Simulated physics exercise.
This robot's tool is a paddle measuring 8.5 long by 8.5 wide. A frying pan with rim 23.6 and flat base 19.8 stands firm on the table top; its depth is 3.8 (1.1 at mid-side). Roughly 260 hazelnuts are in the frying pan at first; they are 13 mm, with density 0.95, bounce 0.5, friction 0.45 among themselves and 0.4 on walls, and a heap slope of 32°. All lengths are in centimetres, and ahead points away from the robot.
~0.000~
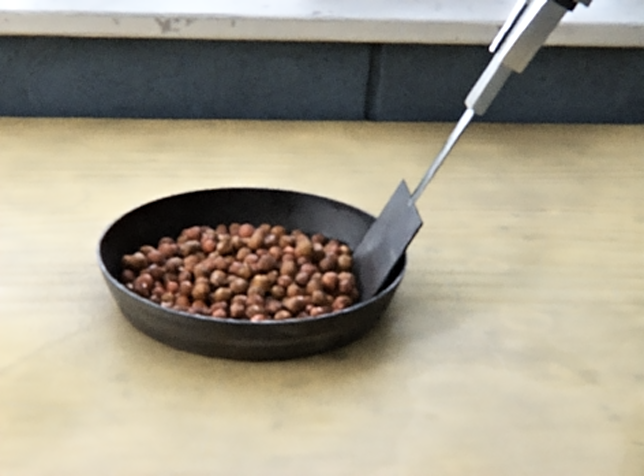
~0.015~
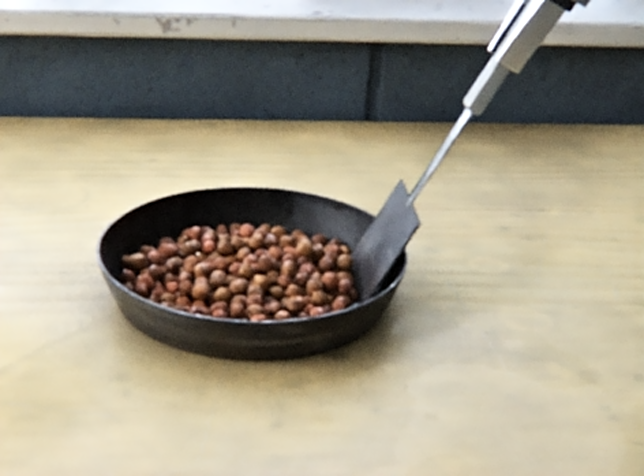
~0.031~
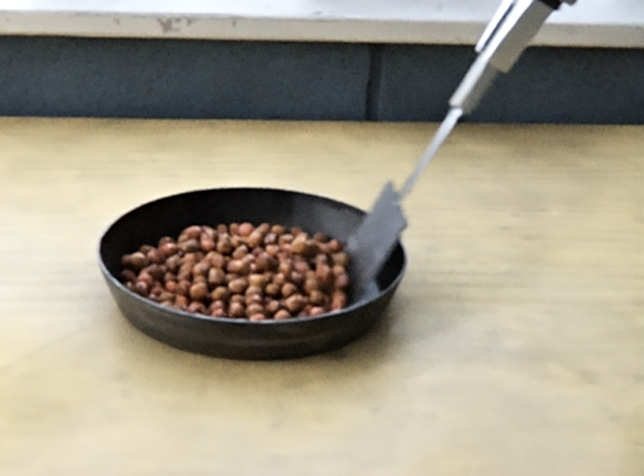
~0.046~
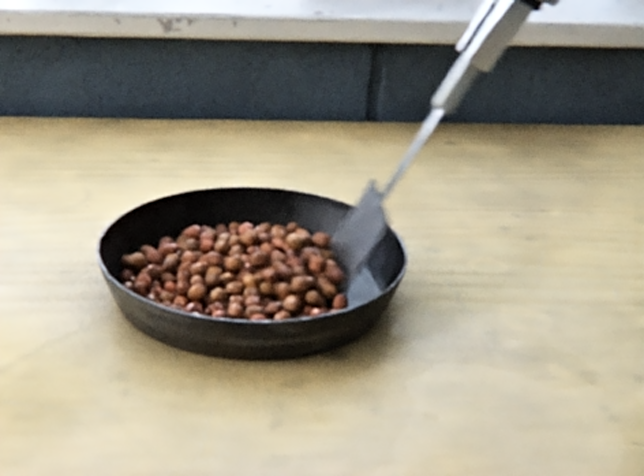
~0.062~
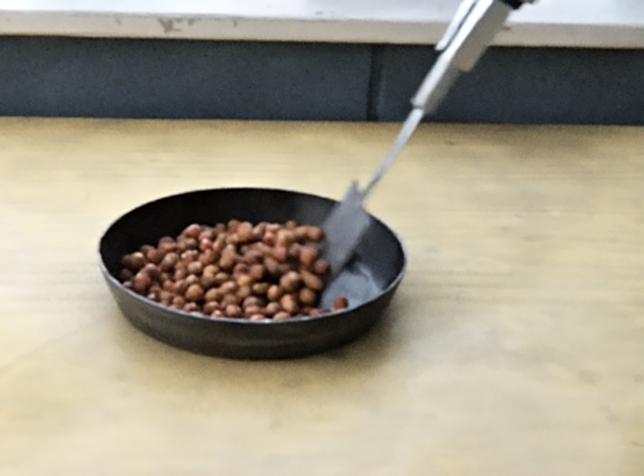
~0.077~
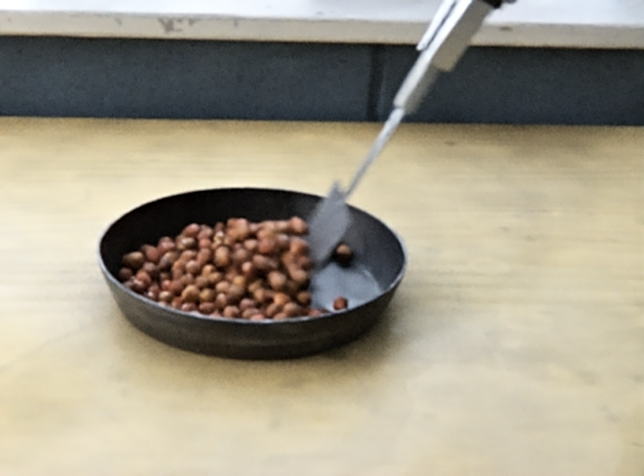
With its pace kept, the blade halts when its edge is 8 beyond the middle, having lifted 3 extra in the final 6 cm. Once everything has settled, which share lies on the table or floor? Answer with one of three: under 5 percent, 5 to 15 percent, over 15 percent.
Over 15 percent.
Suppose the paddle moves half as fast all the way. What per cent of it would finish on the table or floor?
Estimated share: Some 10 %.
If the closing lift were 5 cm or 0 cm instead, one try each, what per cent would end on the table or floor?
It comes to around 20 per cent on the first try and around 25 per cent on the second.
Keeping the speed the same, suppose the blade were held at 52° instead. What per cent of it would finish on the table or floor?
20 %.
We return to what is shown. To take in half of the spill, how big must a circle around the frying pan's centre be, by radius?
It works out to near 34 cm.
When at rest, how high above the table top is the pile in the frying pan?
About 4.0 centimetres.
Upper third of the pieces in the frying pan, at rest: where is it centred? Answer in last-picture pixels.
Pixel position: Approx. (163, 274).
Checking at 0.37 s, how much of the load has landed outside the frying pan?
Some 20 per cent of the load.
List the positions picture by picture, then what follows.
In the first frame, paddle top edge at (413, 200), sloping 62°; upper third of the load around (253, 272), from x 130 to 365, top at y 230; 258 in the frying pan.
In the second frame, paddle top edge at (411, 200), sloping 62°; upper third of the load around (253, 271), from x 130 to 365, top at y 230.
In the third frame, paddle top edge at (399, 200), sloping 62°; upper third of the load around (250, 271), from x 130 to 365, top at y 230.
In the fourth frame, paddle top edge at (381, 200), sloping 62°; upper third of the load around (253, 265), from x 130 to 365, top at y 230.
In the fifth frame, paddle top edge at (363, 200), sloping 62°; upper third of the load around (256, 263), from x 125 to 365, top at y 225.
In the sixth frame, paddle top edge at (344, 200), sloping 62°; upper third of the load around (252, 261), from x 125 to 365, top at y 225; 258 in the frying pan.
By 0.11 s, sloping 62°, highest piece 6 above the table; 258 in the frying pan.
By 0.15 s, sloping 62°, highest piece 7 above the table; 258 in the frying pan.
By 0.37 s, sloping 62°, highest piece 14 above the table; 200 in the frying pan, 52 on the table or floor, 6 on the blade or in flight.
By 1.42 s, sloping 62°, highest piece 4 above the table; 200 in the frying pan, 58 on the table or floor.
Final count, 200 in the frying pan, 58 on the table or floor. That is 22 % on the table or floor.
